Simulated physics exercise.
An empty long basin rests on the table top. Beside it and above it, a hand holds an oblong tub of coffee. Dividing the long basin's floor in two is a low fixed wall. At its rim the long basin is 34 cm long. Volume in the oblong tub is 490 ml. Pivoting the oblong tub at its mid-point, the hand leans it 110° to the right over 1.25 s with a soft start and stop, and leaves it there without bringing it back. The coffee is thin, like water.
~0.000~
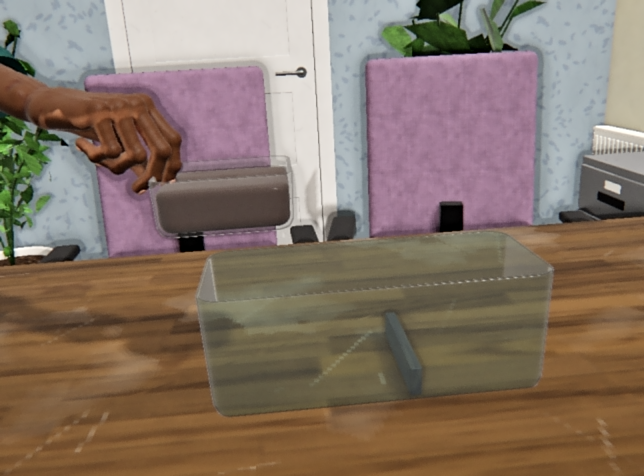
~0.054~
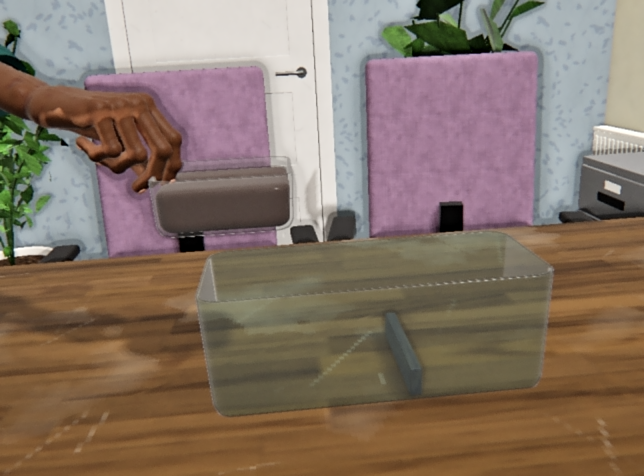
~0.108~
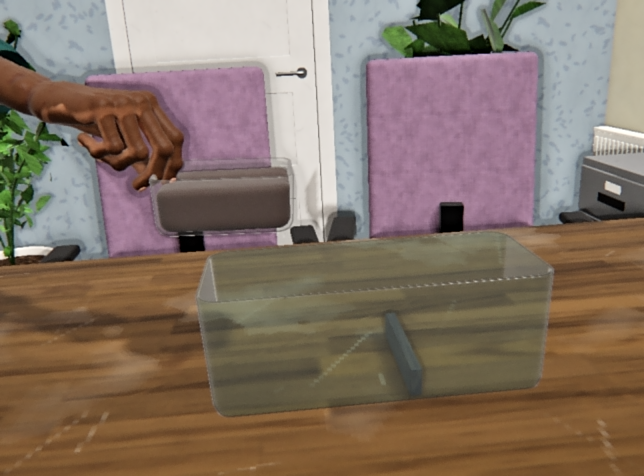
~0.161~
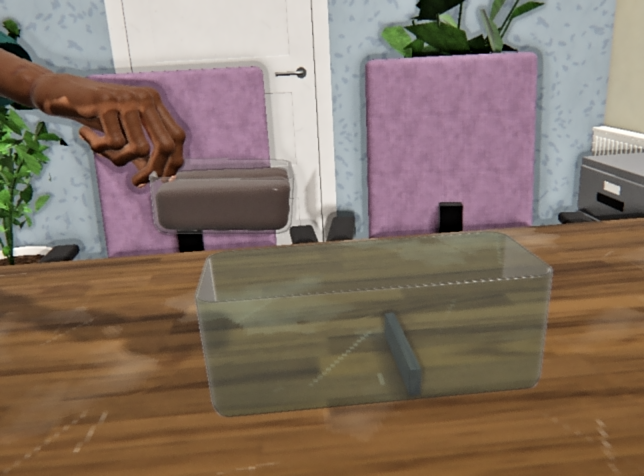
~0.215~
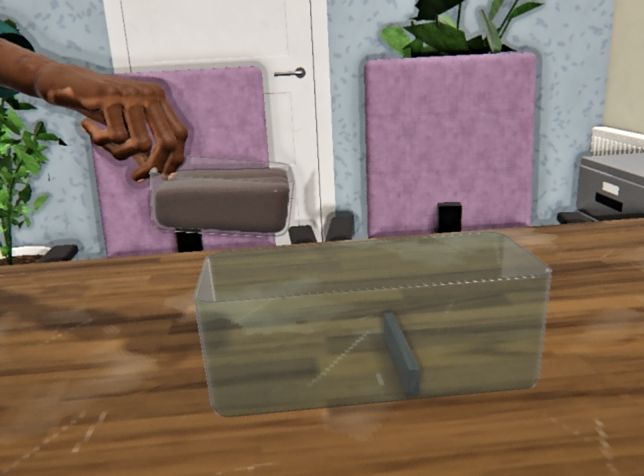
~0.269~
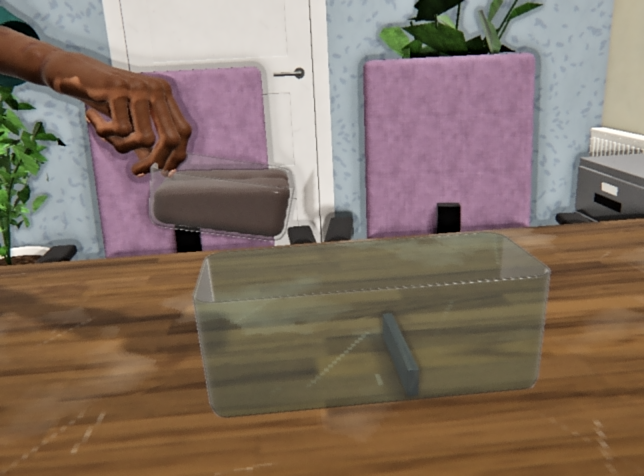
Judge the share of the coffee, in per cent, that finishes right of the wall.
11 percent, roughly.
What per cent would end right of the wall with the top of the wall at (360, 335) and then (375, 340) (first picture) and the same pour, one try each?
Respectively close to 45 and 20 %.
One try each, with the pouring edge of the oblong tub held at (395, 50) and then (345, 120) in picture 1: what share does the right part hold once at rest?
Try 1: Approx. 80 %; try 2: Approx. 65 %.
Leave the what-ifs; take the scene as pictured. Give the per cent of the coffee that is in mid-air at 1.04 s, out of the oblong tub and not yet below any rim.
Roughly 2 per cent.
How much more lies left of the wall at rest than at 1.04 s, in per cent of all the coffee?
Near 6 percent, give or take.
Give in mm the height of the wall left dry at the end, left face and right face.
Left 14 mm, right 28 mm.
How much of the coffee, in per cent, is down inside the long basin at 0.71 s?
Roughly 42 percent.
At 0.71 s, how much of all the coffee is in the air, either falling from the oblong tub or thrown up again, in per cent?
My guess is roughly 28 %.
By 0.71 s the tilt is 67° and 30 per cent is still to pour, 41 is left of the wall and 0 right of it.
By 1.04 s the tilt is 102° and 4 per cent is still to pour, 83 is left of the wall and 10 right of it.
By 1.38 s the tilt is 110° and 0 per cent is still to pour, 89 is left of the wall and 11 right of it.
By 1.75 s the tilt is 110° and 0 per cent is still to pour, 89 is left of the wall and 11 right of it.
At rest 89 per cent lies left of the wall, 11 right of it and 0 outside.
